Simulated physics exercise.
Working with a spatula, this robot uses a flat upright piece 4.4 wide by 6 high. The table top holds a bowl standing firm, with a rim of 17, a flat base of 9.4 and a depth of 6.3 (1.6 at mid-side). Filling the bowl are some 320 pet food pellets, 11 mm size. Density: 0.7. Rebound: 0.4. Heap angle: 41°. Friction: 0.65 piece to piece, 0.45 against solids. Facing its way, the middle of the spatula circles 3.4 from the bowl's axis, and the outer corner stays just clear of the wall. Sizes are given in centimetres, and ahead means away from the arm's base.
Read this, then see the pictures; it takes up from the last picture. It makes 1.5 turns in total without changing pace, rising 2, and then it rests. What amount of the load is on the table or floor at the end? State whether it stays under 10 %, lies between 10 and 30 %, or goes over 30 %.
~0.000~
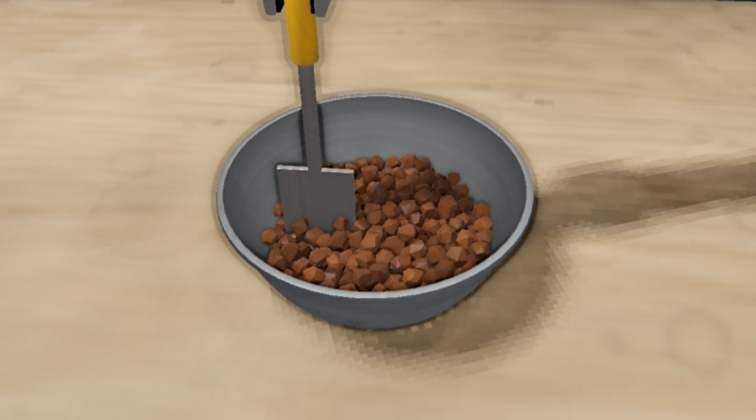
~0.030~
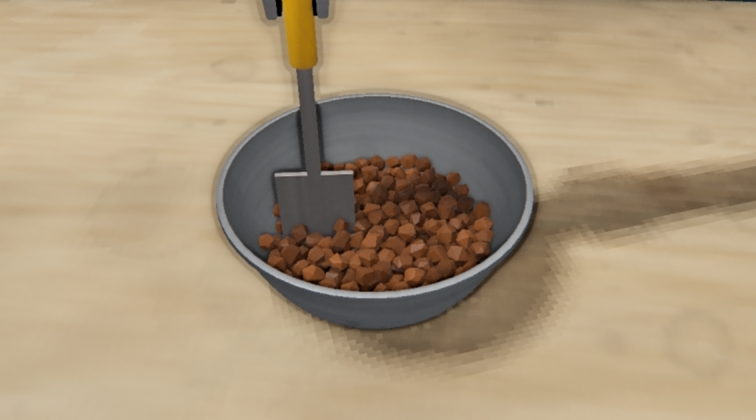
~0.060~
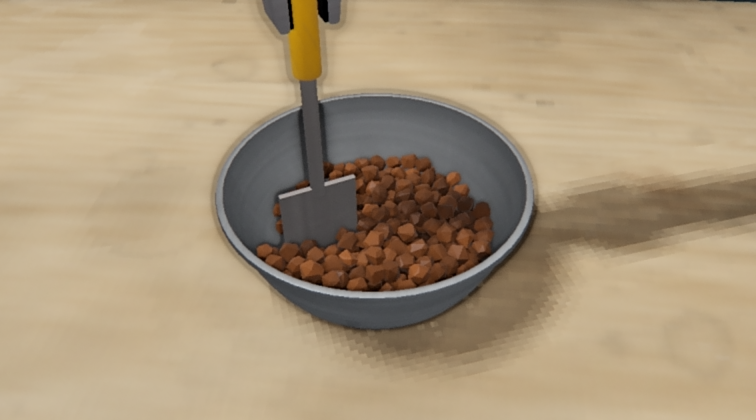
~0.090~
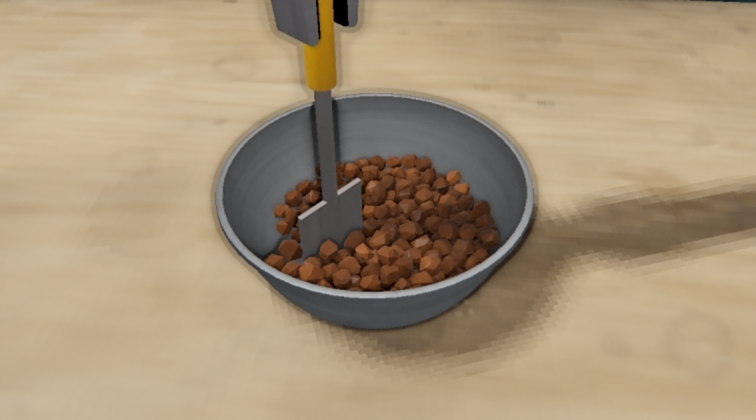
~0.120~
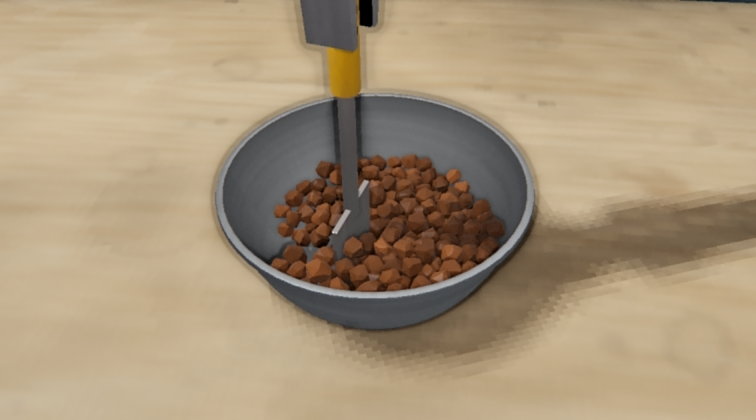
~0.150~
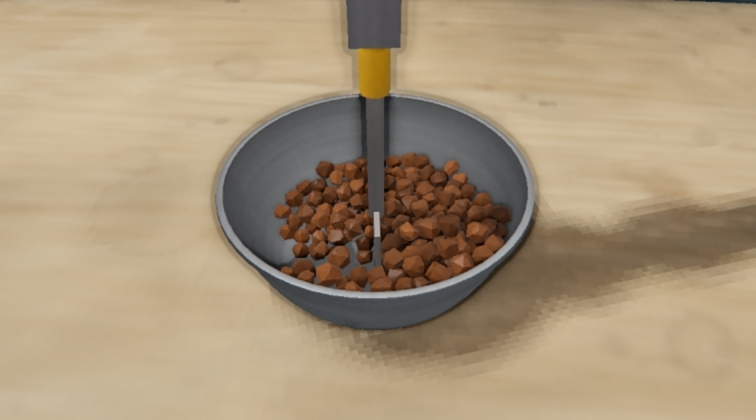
It lies between 10 and 30 %.
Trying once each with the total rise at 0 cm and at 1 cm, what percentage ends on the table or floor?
Some 25 and 20 per cent.
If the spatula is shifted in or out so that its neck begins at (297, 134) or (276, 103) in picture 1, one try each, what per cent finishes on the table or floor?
Close to 25 and 0 in a hundred.
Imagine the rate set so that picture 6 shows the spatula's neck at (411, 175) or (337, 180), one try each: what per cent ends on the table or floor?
Some 25 and 5 %.
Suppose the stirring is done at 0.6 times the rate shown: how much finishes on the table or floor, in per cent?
It would come to around 5 percent.
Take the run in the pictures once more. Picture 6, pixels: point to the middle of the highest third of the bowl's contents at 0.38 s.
Look near (354, 132) for its middle.
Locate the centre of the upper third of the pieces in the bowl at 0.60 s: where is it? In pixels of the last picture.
Near (367, 273).
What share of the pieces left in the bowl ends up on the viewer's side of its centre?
About 50 per cent.
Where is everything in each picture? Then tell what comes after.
In the first picture, spatula neck at (313, 148), 0° round; upper third of the load around (391, 225), from x 270 to 485, top at y 160; 317 in the bowl.
In the second picture, spatula neck at (312, 152), 9° round; upper third of the load around (391, 228), from x 270 to 485, top at y 160.
In the third picture, spatula neck at (315, 164), 30° round; upper third of the load around (387, 239), from x 265 to 485, top at y 160.
In the fourth picture, spatula neck at (329, 176), 53° round; upper third of the load around (389, 249), from x 275 to 490, top at y 160.
In the fifth picture, spatula neck at (350, 183), 76° round; upper third of the load around (404, 253), from x 280 to 495, top at y 160.
In the sixth picture, spatula neck at (376, 185), 98° round; upper third of the load around (424, 248), from x 285 to 505, top at y 160; 317 in the bowl.
After 0.38 s, 269° round, highest piece 9 above the table; 289 in the bowl, 12 on the table or floor, 16 in flight or on the tool.
After 0.60 s, 80° round, highest piece 8 above the table; 270 in the bowl, 44 on the table or floor, 3 in flight or on the tool.
After 0.91 s, 180° round, highest piece 5 above the table; 265 in the bowl, 52 on the table or floor.
After 1.61 s, 180° round, highest piece 5 above the table; 265 in the bowl, 52 on the table or floor.
At rest, 265 in the bowl, 52 on the table or floor. That is 16 % on the table or floor.
